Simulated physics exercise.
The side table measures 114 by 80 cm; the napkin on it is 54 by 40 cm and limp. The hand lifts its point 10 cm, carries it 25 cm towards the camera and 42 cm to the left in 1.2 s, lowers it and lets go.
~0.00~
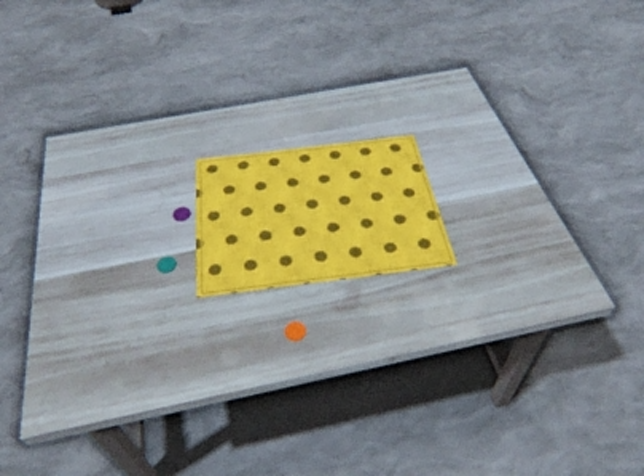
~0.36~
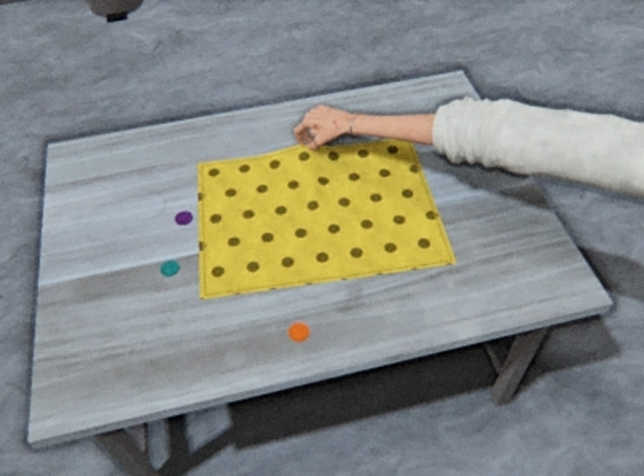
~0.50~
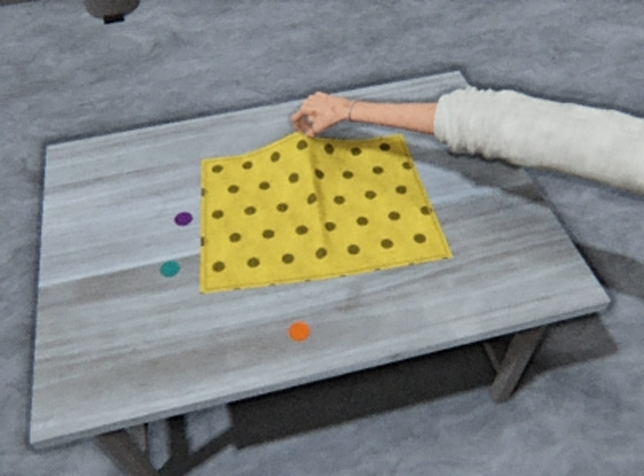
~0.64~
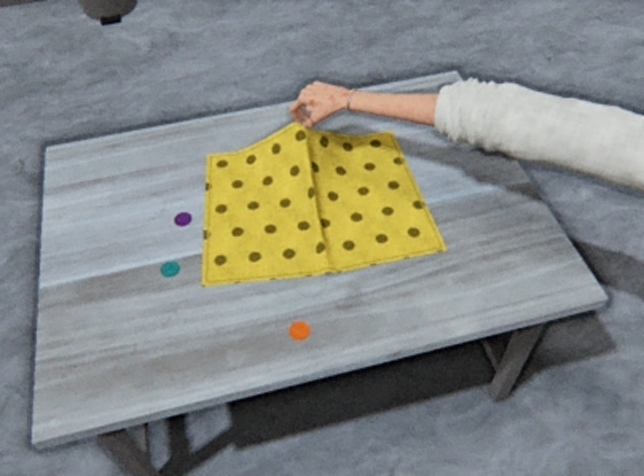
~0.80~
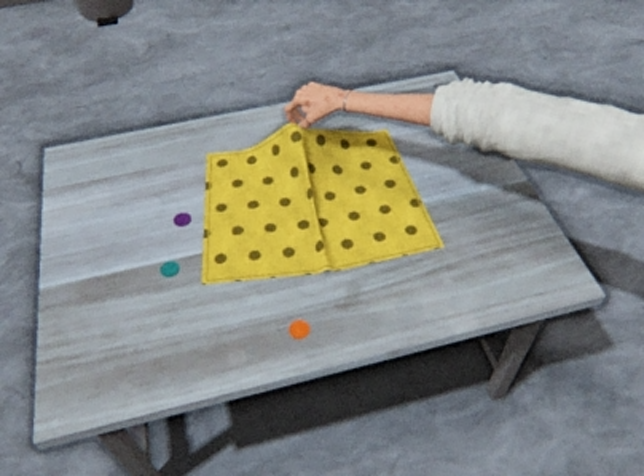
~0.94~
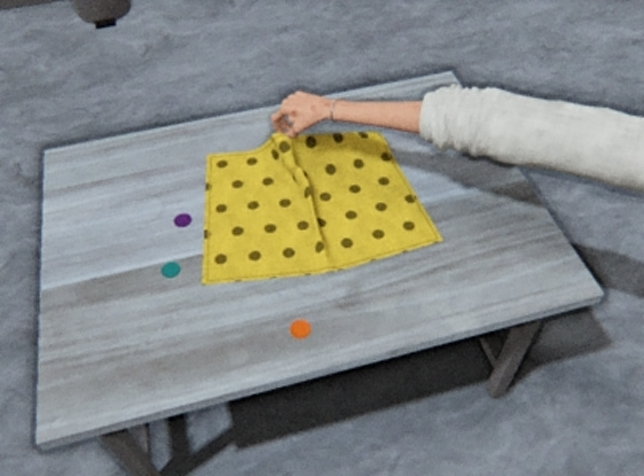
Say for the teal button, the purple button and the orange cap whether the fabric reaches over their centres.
In order: The teal button gets covered; the purple button vanishes under it; the orange cap still shows.
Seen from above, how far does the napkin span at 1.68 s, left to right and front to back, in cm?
About 46 by 36 cm.
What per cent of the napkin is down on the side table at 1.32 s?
About 60 %.
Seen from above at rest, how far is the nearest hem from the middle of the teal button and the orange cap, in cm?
About 5 cm, 11 cm.
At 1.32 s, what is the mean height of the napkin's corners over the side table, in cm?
About 0 cm.
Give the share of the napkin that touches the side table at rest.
Some 50 per cent.
After 1.3 s, 60 % of it is down, spanning 50 by 44 cm, above no small thing.
After 1.7 s, 45 % of it is down, spanning 45 by 36 cm, above purple button.
After 2.0 s, 40 % of it is down, spanning 44 by 36 cm, above teal button, purple button.
After 2.4 s, 45 % of it is down, spanning 46 by 36 cm, above teal button, purple button.
After 3.4 s, 50 % of it is down, spanning 47 by 36 cm, above teal button, purple button.
